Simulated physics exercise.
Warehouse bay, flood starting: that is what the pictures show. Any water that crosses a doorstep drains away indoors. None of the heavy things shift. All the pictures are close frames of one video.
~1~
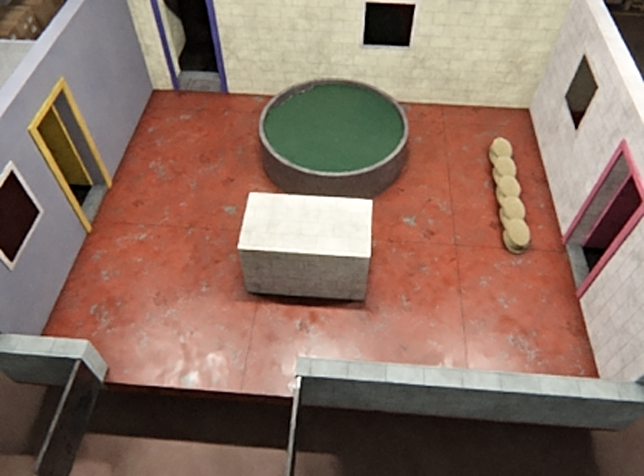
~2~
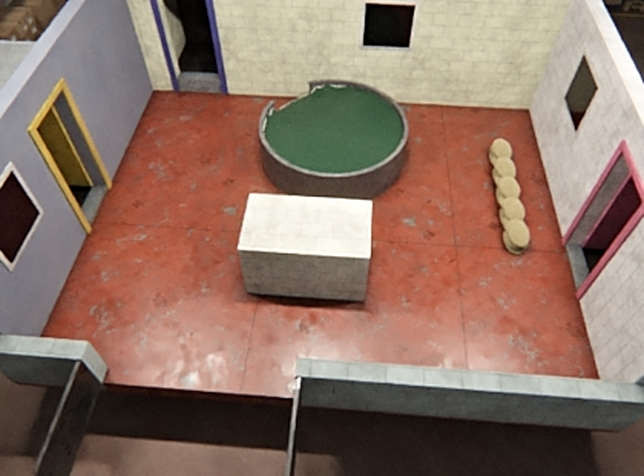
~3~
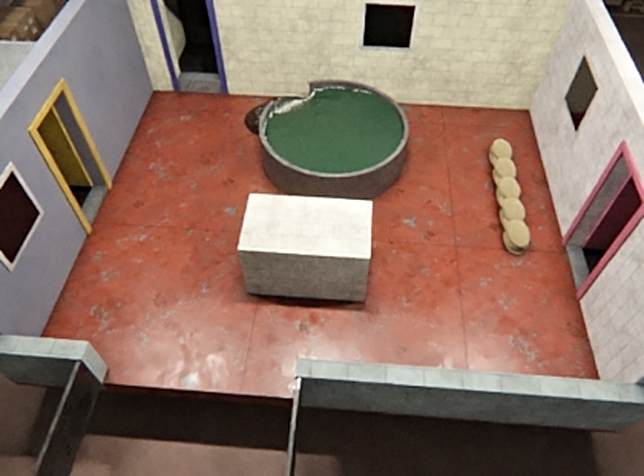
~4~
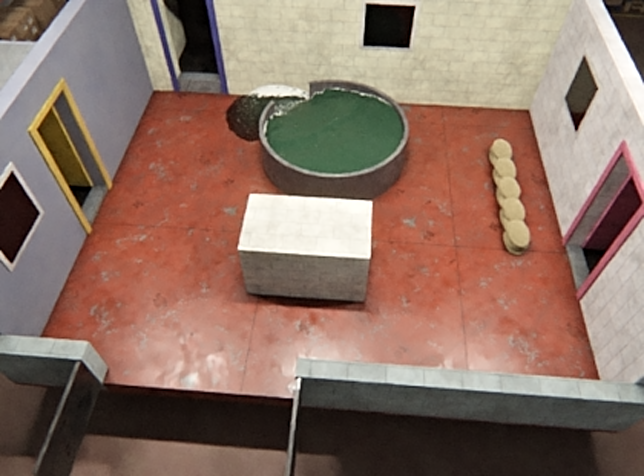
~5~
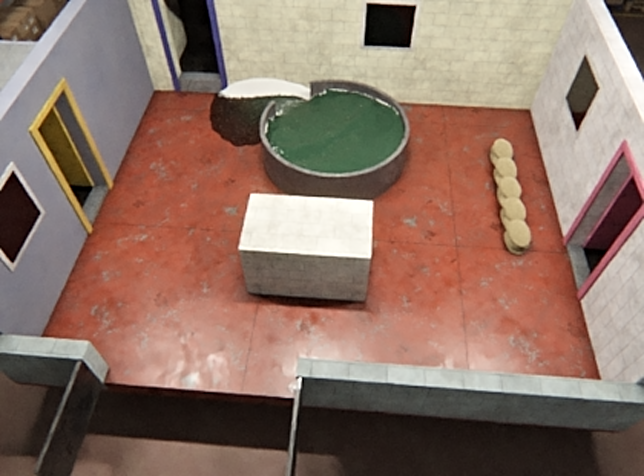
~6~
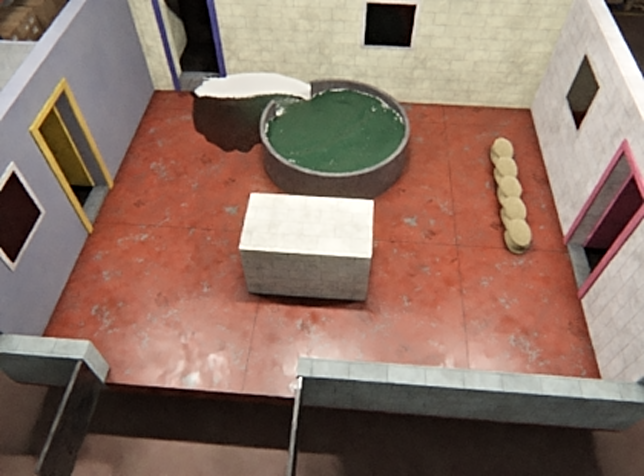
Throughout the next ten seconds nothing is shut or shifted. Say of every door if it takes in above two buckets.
The yellow door is going to be at or under the line; the blue door is going to be at or under the line; the pink door is going to be at or under the line.
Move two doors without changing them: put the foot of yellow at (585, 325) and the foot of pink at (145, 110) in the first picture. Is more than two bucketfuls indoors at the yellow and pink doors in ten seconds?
Outcome - yellow: Comes in under it, pink: Breaks the limit.
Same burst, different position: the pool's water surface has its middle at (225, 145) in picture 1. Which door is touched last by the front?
It's the one in pink.
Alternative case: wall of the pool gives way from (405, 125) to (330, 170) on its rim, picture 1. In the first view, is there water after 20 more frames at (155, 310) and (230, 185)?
Untouched, then soaked.
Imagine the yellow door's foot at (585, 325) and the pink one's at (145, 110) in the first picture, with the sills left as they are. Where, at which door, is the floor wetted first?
Looks like the blue door.
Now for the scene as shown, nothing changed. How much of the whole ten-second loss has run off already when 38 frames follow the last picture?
My figure is about 35 in a hundred.
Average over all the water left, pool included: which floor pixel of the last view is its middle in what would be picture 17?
Near pixel (292, 140).
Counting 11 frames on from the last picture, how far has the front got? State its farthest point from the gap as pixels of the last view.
Roughly at (89, 235).
A moment on, water covers 10 % of the floor; the yellow door not reached, the blue door wet at the sill, nothing in, the pink door not reached.
Next, water covers 20 % of the floor; the yellow door wet at the sill, nothing in, the blue door wet at the sill, nothing in, the pink door not reached.
Then, water covers 45 % of the floor; the yellow door wet at the sill, nothing in, the blue door wet at the sill, nothing in, the pink door not reached.
Later, water covers 60 % of the floor; the yellow door wet at the sill, nothing in, the blue door under two buckets in, the pink door wet at the sill, nothing in.
In the end, water covers 90 % of the floor; the yellow door wet at the sill, nothing in, the blue door under two buckets in, the pink door wet at the sill, nothing in.
